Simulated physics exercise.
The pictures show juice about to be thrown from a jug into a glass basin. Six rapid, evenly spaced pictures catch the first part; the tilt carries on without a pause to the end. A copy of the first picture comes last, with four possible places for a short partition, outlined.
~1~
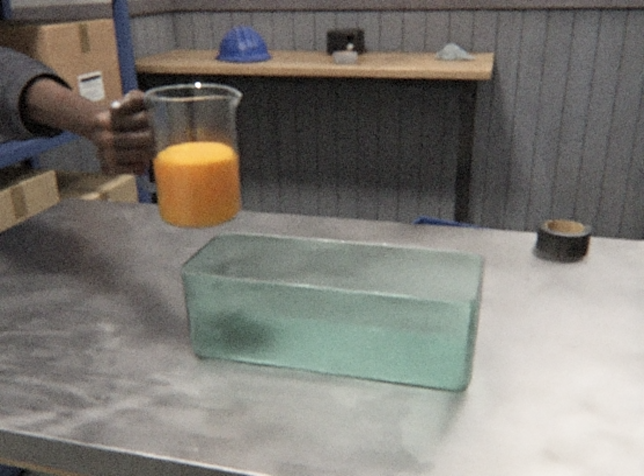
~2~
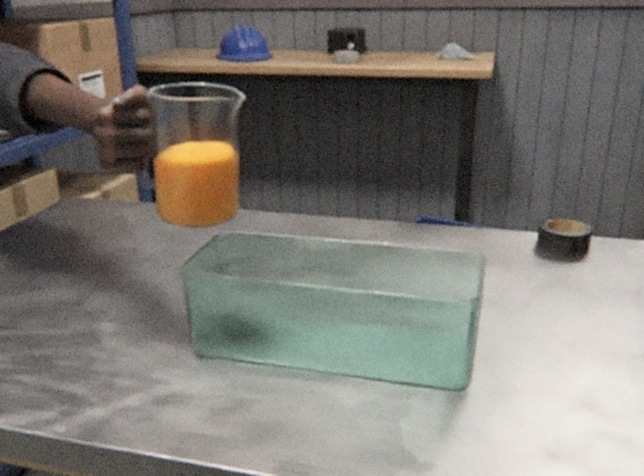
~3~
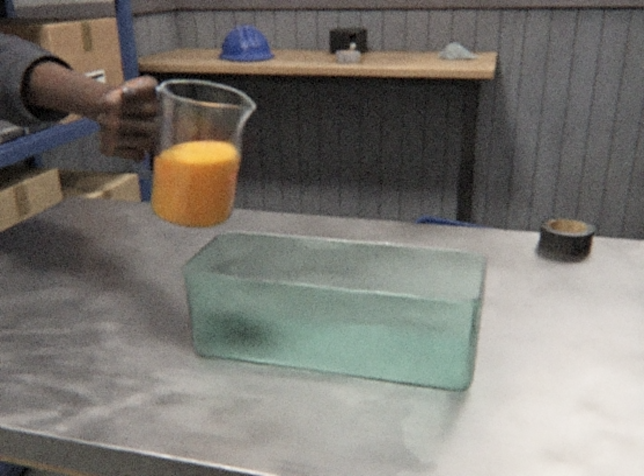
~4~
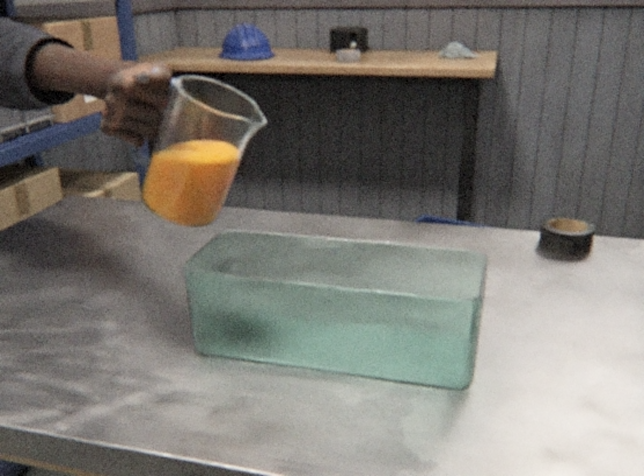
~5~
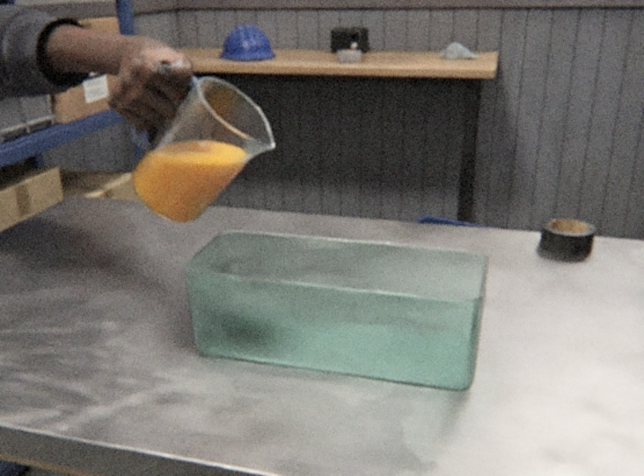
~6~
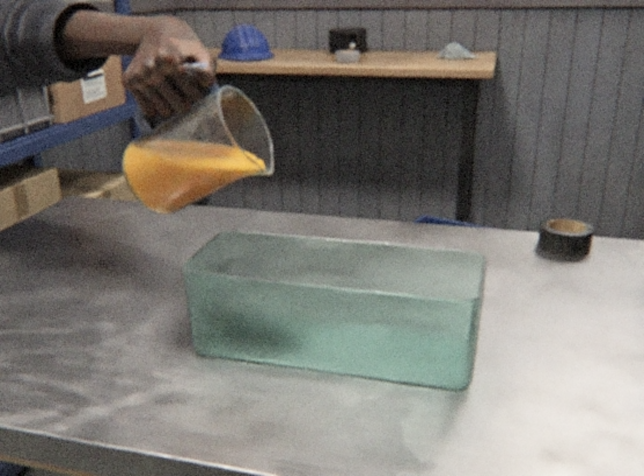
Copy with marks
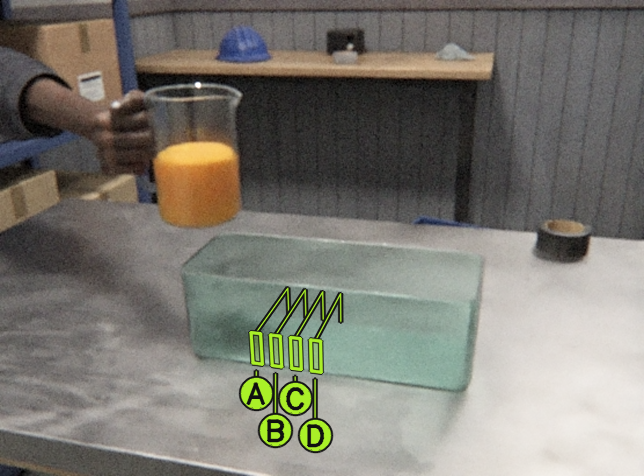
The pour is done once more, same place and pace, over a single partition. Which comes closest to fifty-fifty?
C is best.
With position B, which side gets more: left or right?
The right side.
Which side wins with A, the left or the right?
The right one.
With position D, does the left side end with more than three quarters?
Yes, it does.
On the marked copy, A at (256, 371); B at (275, 373); C at (295, 376); D at (315, 379).
If A is chosen, about 5 % ends left of the wall and 94 % right of it.
If B is chosen, about 16 % ends left of the wall and 83 % right of it.
If C is chosen, about 48 % ends left of the wall and 51 % right of it.
If D is chosen, about 89 % ends left of the wall and 8 % right of it; 3 % is lost outside.
